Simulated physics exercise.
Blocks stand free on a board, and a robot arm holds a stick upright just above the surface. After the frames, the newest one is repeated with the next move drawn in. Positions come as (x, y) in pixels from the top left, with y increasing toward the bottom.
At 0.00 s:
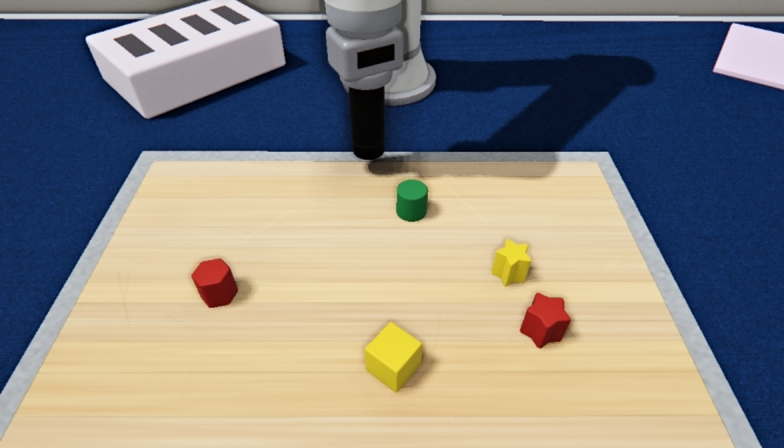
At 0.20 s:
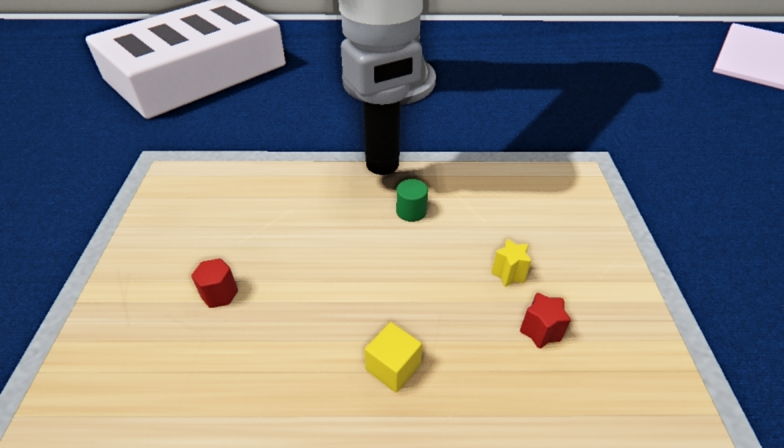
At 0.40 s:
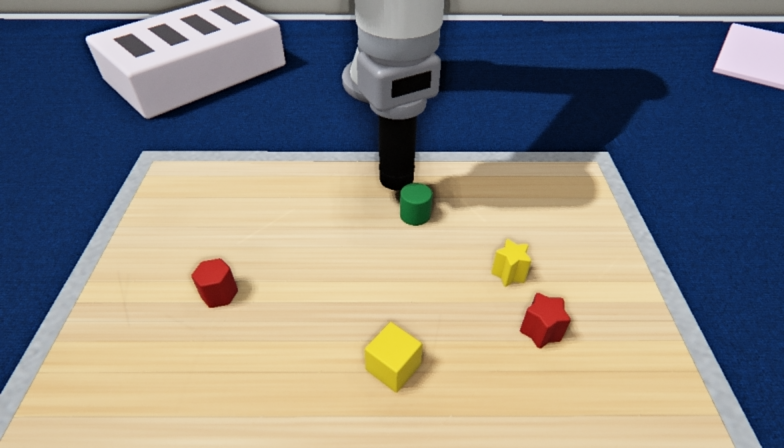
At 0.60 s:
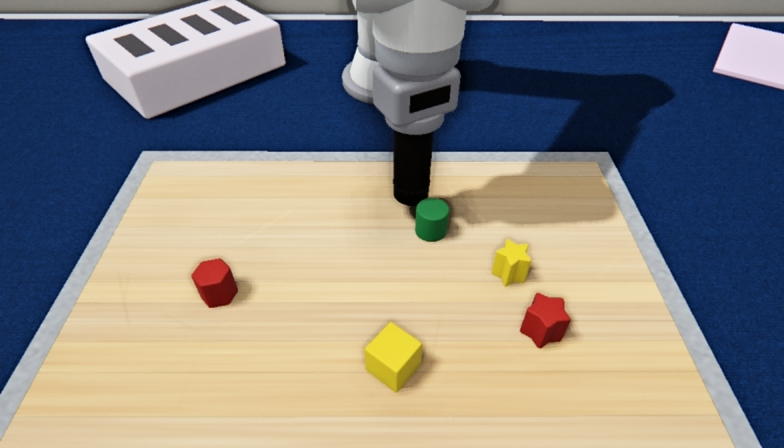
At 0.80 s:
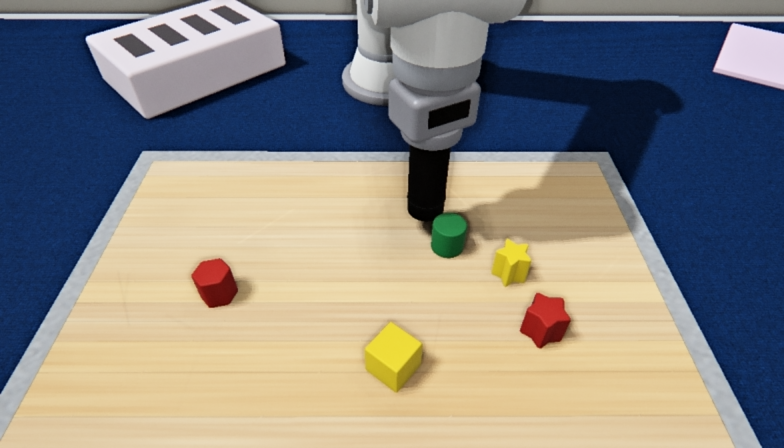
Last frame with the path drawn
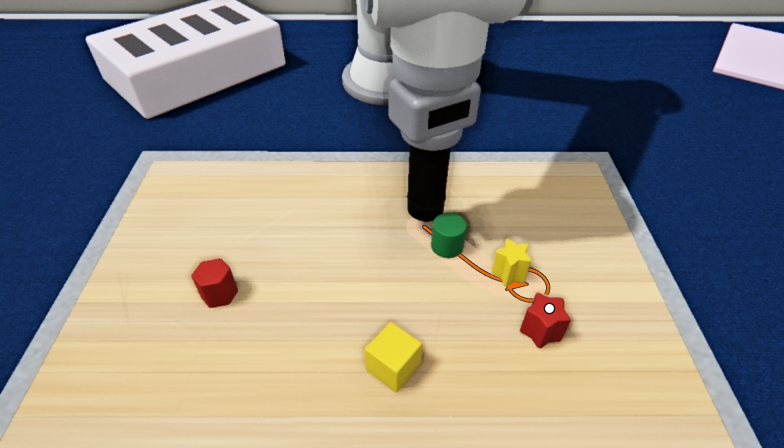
A robot arm holding a black stick moves down and right onto a wooden board, then pushes a green round block a short way toward a yellow star, while the red blocks and the other yellow block stay still.
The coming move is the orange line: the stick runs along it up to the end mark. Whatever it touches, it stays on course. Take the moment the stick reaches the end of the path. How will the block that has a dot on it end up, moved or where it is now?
By the last moment of the path, the block that has a dot on it has shifted.
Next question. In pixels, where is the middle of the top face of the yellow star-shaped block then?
If I read the scene right, the answer is (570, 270).
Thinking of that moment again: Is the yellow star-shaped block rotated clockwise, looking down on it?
Answer: No.
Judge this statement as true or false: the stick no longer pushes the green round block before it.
Answer: True.
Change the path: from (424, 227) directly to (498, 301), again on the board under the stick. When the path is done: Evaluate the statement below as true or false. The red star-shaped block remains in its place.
False.
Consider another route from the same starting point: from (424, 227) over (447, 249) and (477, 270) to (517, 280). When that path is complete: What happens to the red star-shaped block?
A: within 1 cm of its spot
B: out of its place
B.
Path on the board, from (424, 227) by way of (453, 249) and (485, 273) to (528, 284); the dot is on the red star-shaped block.
What follows on the original path. One third of the way, stick (455, 233); green round block (482, 249).
Two thirds of the way, stick (489, 257); green round block (512, 278); yellow star-shaped block (533, 261), turned 80° anticlockwise.
At the end, stick (533, 268); green round block (540, 294); yellow star-shaped block (570, 270), turned 95° anticlockwise; red star-shaped block (565, 321), turned 30° clockwise.
